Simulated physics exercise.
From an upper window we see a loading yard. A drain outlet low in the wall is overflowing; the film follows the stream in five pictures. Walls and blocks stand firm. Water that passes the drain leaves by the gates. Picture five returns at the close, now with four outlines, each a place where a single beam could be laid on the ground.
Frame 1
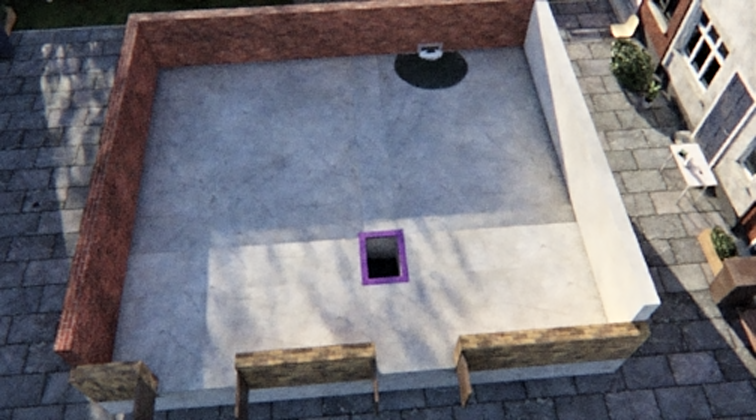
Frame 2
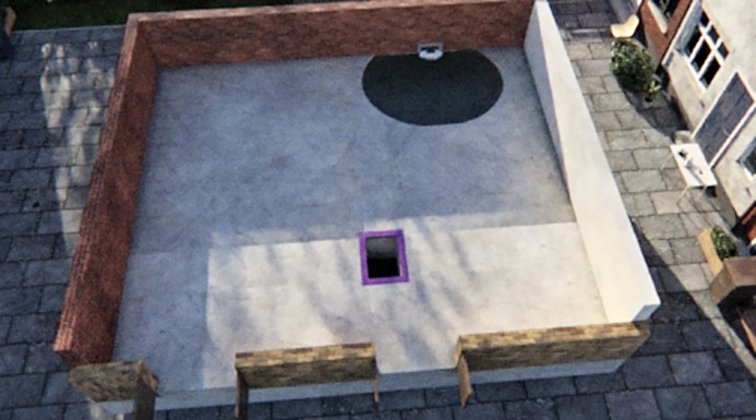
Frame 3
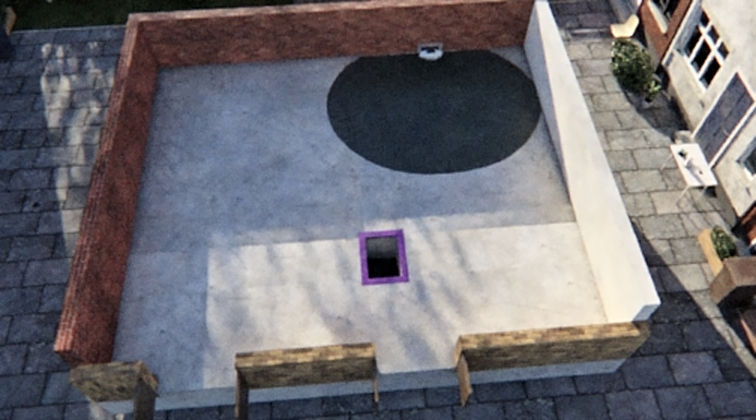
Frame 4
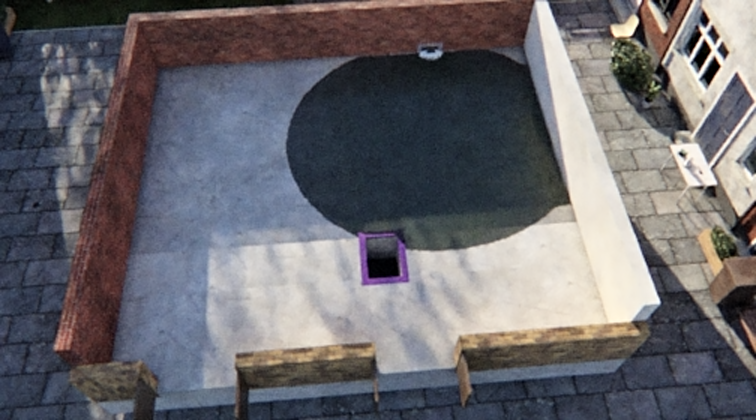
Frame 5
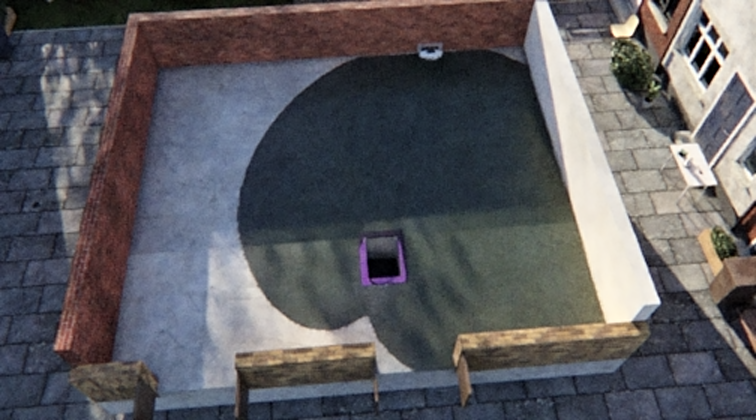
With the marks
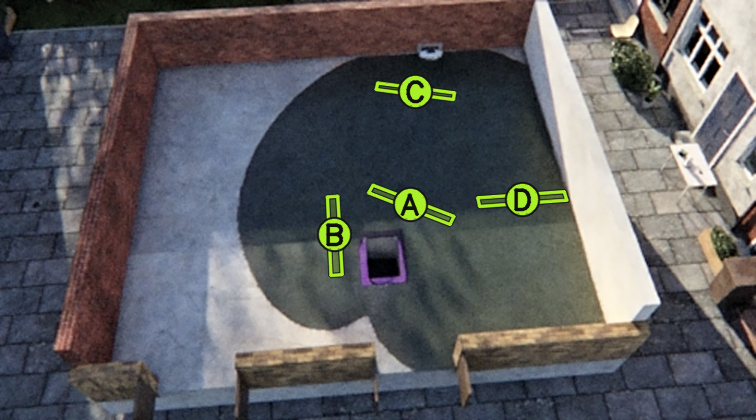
A walled loading yard with a pale concrete floor is seen from an upper window, looking down. Red brick walls line the left and far sides, a white wall stands at right, low tan walls with two gaps cross the near side, and a purple-edged pit sits near the centre. Dark water spreads from the small white outfall at the far wall, widening toward the viewer and surrounding the pit, while the view stays still.
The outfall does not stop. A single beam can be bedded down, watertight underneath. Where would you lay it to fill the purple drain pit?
The best position is D.
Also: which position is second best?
That is position B.
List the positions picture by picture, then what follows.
Outfall at (430, 48); purple drain pit at (383, 257); open gate at (202, 375); open gate at (414, 357); 3 % of the ground under water, visible out to (453, 82); purple drain pit still dry, in the first picture.
In the second picture, 9 % of the ground under water, visible out to (447, 122); purple drain pit still dry.
In the third picture, 21 % of the ground under water, visible out to (459, 170); purple drain pit still dry.
In the fourth picture, 39 % of the ground under water, visible out to (435, 246); purple drain pit still dry.
In the fifth picture, 61 % of the ground under water, visible out to (337, 325); purple drain pit taking water.
In lime, A from (370, 189) to (451, 220); B from (336, 275) to (332, 196); C from (377, 86) to (453, 96); D from (478, 202) to (565, 195).
For position A, about 9 % of the stream goes into the purple drain pit, about 90 % out by the gates.
For position B, about 23 % of the stream goes into the purple drain pit, about 76 % out by the gates.
For position C, about 7 % of the stream goes into the purple drain pit, about 93 % out by the gates.
For position D, about 37 % of the stream goes into the purple drain pit, about 62 % out by the gates.
